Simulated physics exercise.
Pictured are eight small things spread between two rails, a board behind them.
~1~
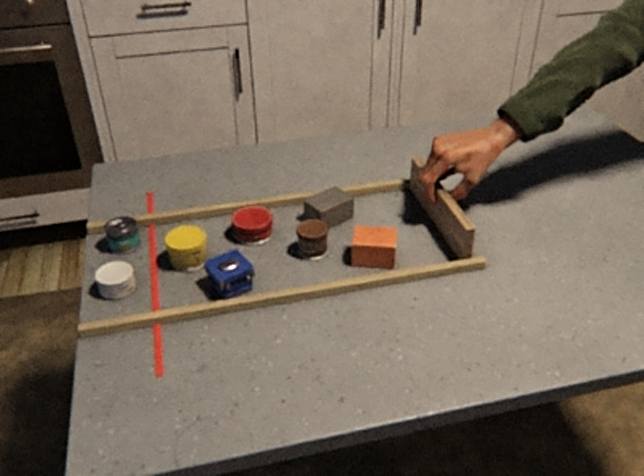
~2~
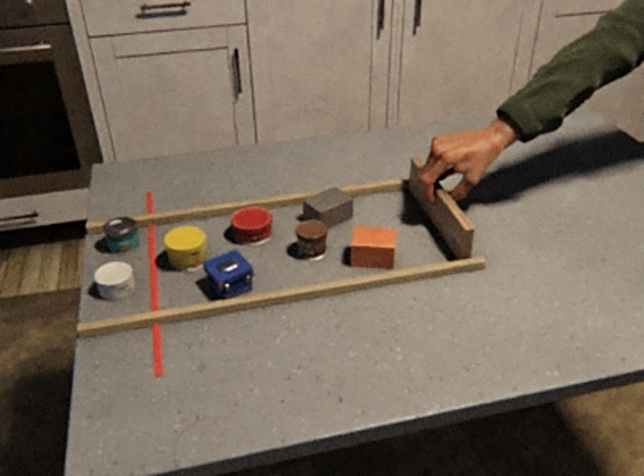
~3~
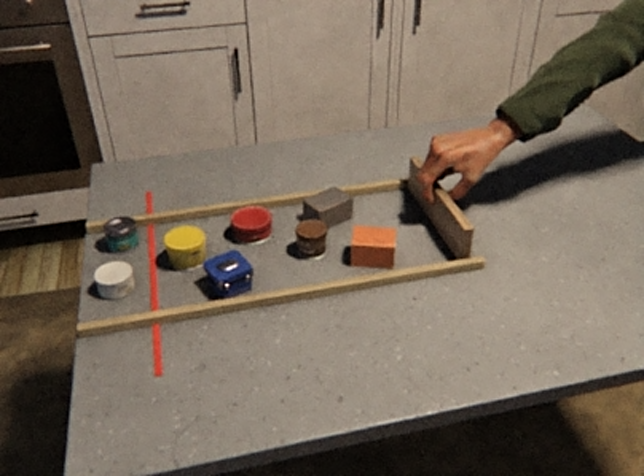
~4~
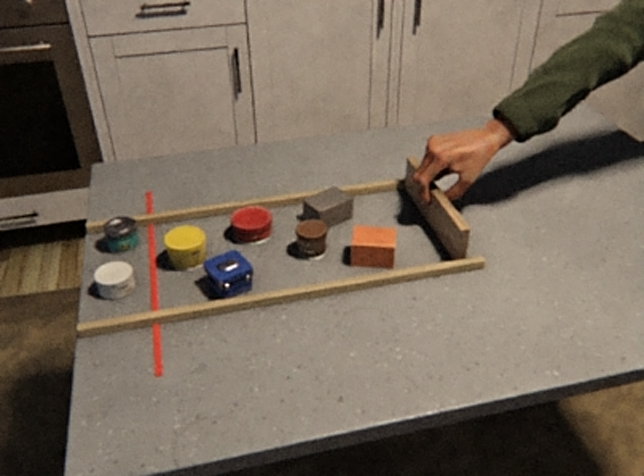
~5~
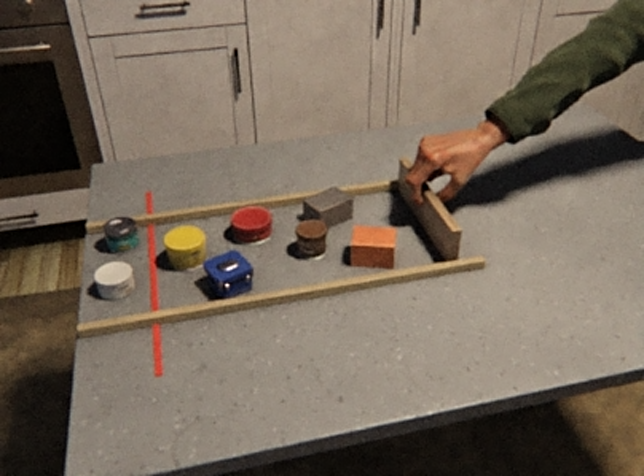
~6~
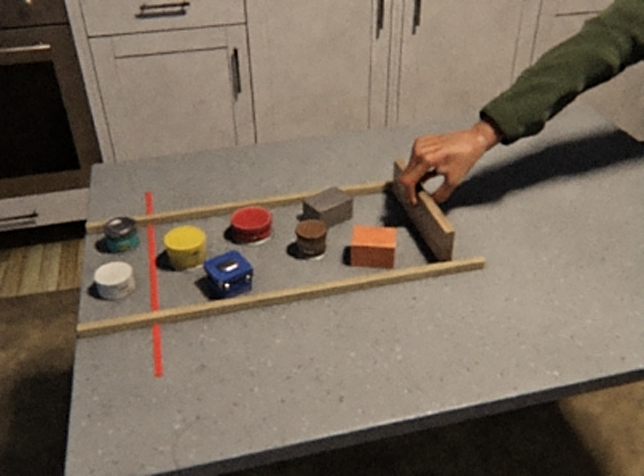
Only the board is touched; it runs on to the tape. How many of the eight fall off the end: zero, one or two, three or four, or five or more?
Those that leave the table: One or a pair.
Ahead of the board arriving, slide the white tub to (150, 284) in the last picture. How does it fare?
Well, from there it does not stay.
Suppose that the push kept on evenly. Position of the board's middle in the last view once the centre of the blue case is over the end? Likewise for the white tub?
First one: Around (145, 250). Other one: Around (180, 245).
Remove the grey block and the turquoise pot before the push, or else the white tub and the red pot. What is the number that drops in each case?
You'd get 1 in the first case and 0 in the second one.
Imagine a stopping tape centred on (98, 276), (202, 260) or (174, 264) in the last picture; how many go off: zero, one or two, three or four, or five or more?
Taking the tapes one at a time, the count is more than four, then zero, then just one or two.
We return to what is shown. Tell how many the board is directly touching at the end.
3 of them.
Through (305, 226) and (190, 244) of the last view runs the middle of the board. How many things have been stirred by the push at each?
At the first place 4, at the second 8.
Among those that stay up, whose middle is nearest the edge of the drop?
The red pot.
Early on, none off yet; white tub at rest near (115, 281); turquoise pot at rest near (122, 236); yellow pot at rest near (186, 249).
A while later, none off yet; white tub at rest near (115, 281); turquoise pot at rest near (122, 236); yellow pot travelled a little near (168, 257).
Finally, the number that fall off is one or two; lost, turquoise pot and white tub.
